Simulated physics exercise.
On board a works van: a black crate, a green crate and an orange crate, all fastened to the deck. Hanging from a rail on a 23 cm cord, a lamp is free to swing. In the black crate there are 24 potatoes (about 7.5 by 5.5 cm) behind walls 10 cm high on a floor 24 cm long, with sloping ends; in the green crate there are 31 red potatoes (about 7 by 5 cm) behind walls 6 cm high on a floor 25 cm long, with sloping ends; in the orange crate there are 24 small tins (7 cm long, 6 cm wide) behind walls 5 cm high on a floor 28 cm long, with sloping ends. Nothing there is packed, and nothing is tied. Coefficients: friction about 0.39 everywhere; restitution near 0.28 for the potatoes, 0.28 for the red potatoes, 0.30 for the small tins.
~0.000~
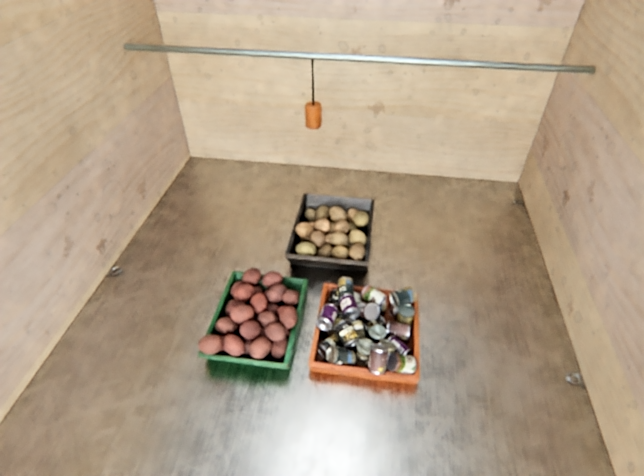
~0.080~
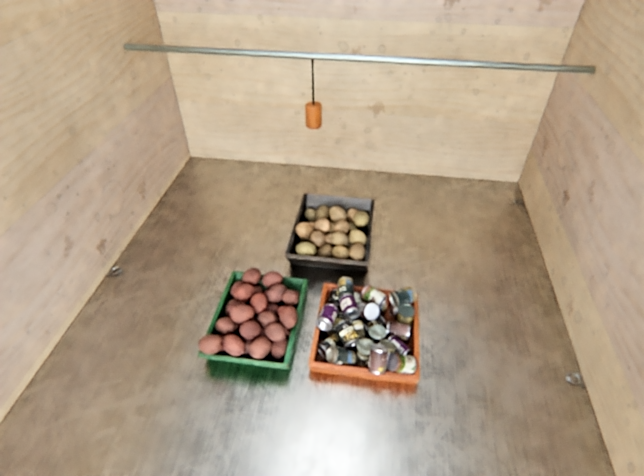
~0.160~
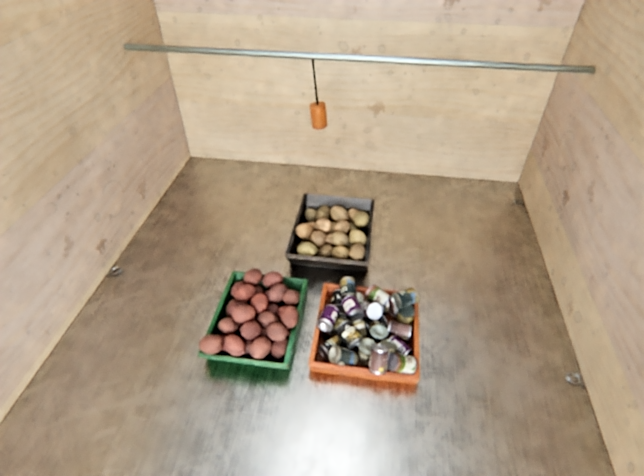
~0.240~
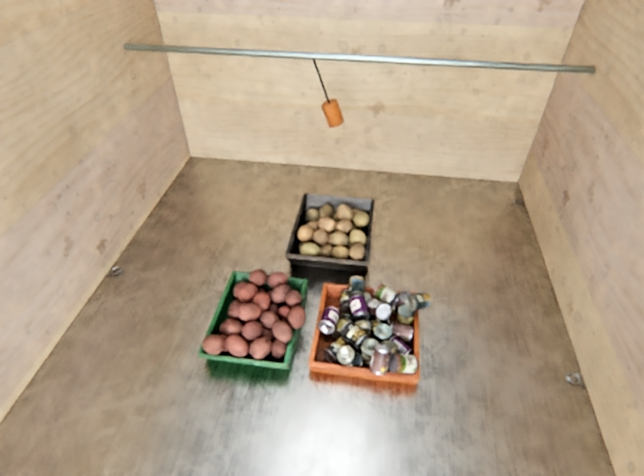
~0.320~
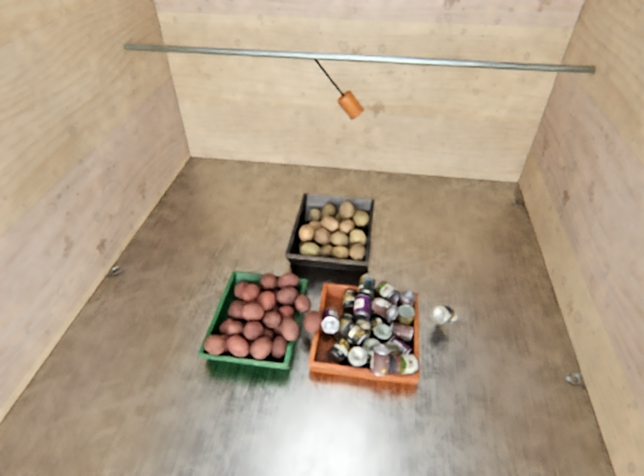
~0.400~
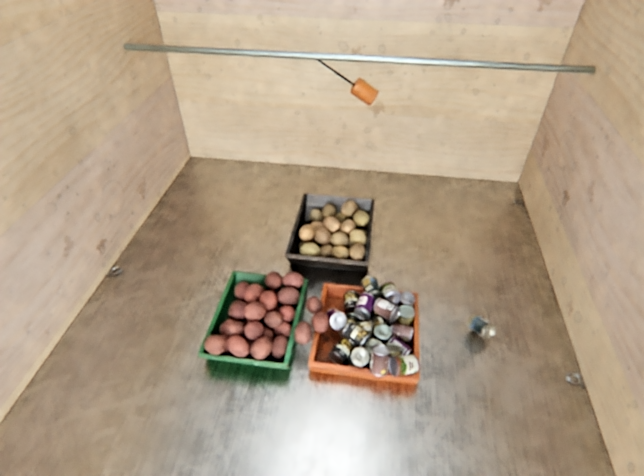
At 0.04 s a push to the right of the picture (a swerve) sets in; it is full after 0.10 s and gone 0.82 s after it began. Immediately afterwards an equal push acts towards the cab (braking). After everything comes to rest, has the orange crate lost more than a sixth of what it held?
Yes, more than a sixth.
After 0.70 s, 0 of 24 out of the black crate, 3 of 31 out of the green crate and 2 of 24 out of the orange crate.
After 1.08 s, 0 of 24 out of the black crate, 3 of 31 out of the green crate and 5 of 24 out of the orange crate.
After 1.60 s, 0 of 24 out of the black crate, 7 of 31 out of the green crate and 6 of 24 out of the orange crate.
Outcome (at 2.28 s), 0 of 24 out of the black crate, 8 of 31 out of the green crate and 6 of 24 out of the orange crate. Asked share, 6 of 24, 25 per cent.
